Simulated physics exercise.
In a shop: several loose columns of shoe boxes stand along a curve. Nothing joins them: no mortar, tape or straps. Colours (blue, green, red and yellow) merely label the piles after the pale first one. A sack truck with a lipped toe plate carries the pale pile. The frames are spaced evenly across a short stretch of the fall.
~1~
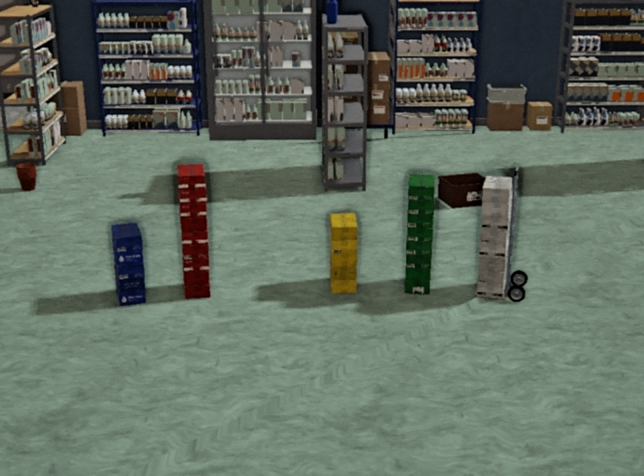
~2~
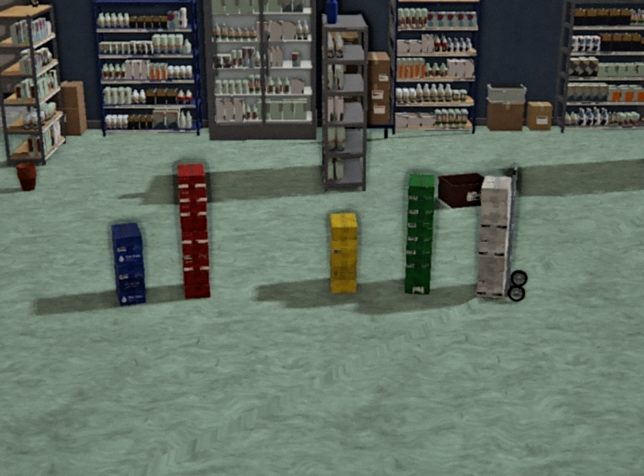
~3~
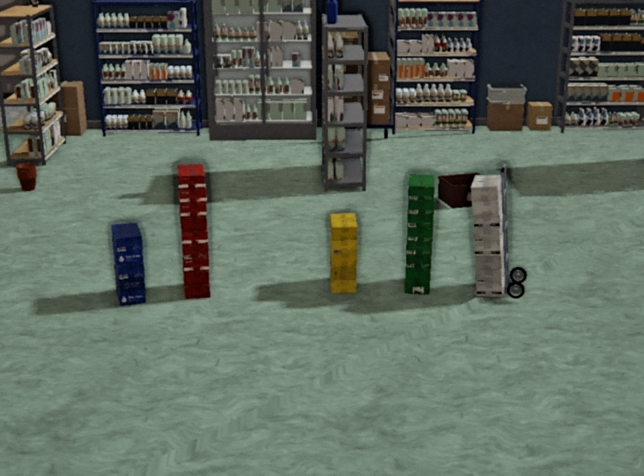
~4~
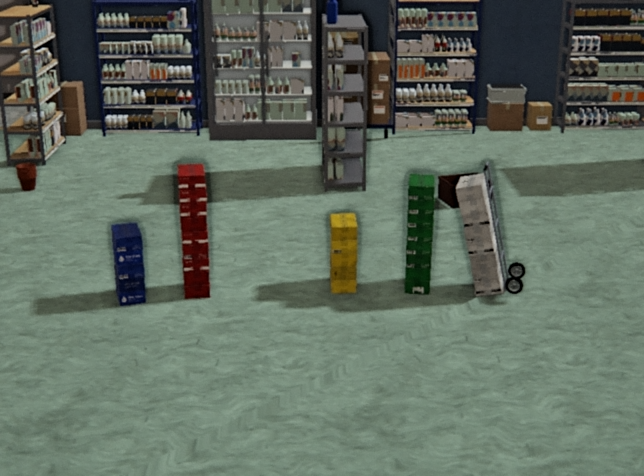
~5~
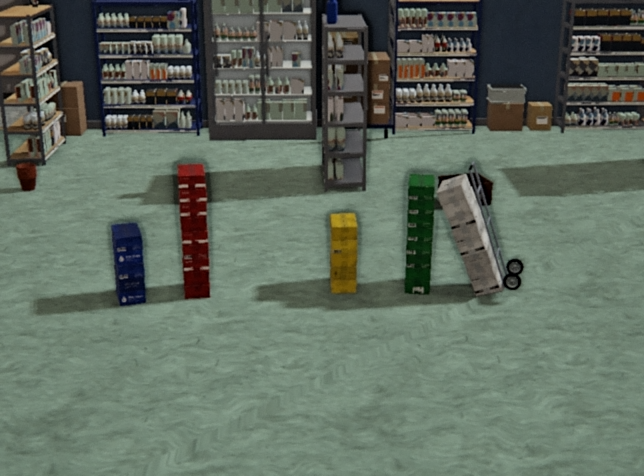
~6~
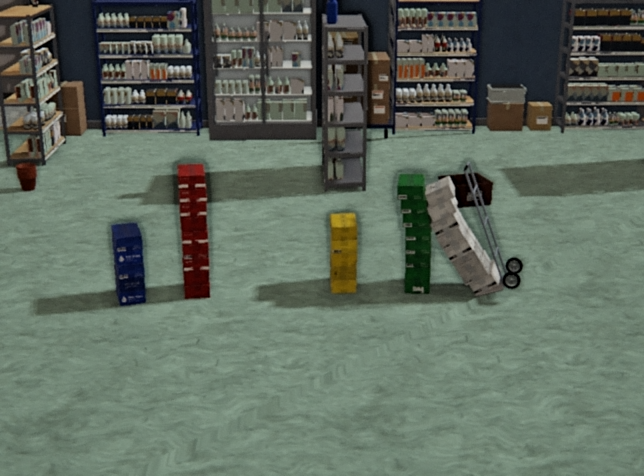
A pale stack of boxes on a hand truck tilts left and shifts the green stack.
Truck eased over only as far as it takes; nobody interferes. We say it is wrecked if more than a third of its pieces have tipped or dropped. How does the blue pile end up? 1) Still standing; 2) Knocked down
Option 1: Still standing.
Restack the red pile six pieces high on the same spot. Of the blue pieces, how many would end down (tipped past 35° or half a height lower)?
Blue 0.
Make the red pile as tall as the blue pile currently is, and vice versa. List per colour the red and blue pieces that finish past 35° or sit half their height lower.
The counts are red 0, blue 0.
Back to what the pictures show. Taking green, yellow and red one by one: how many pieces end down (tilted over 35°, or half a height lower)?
Green 8, yellow 4, red 0.
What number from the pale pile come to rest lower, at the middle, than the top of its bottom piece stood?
Counting them up gives 3.
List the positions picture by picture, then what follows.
In the first picture (places mark the middle of the side facing us), truck frame (513, 201) level; top blue box (126, 230); top red box (192, 183); the rest undisturbed.
In the second picture, truck frame (512, 201) rocked barely; top blue box (126, 230).
In the third picture, truck frame (503, 198) rocked a little, top of the pale pile leaning a little; top blue box (126, 230); the rest undisturbed.
In the fourth picture, truck frame (489, 195) rocked a little, top of the pale pile leaning a little; top blue box (126, 230); the rest undisturbed.
In the fifth picture, truck frame (477, 194) rocked clearly, top of the pale pile leaning clearly; top blue box (126, 230); the rest undisturbed.
In the sixth picture, truck frame (473, 194) rocked clearly, top of the pale pile leaning clearly; top blue box (126, 230); top green box (410, 193) shifted half its height; 5 disturbed, none down.
Soon after the last picture, 8 of the pale pile down; none of the 5 blue boxes down (0 of 27 in all colours); top blue box unmoved; top green box leaning a little.
A little later, 8 of the pale pile down; none of the 5 blue boxes down (8 of 27 in all colours); top blue box unmoved; top green box leaning steeply, about its own height lower.
Later still, 8 of the pale pile down; none of the 5 blue boxes down (12 of 27 in all colours); top blue box unmoved; top green box upside down.
At rest, 8 of the pale pile down; none of the 5 blue boxes down (12 of 27 in all colours); top blue box unmoved; top green box upside down. As the last picture would show them, middles, top blue box near (127, 237), top green box near (223, 278).
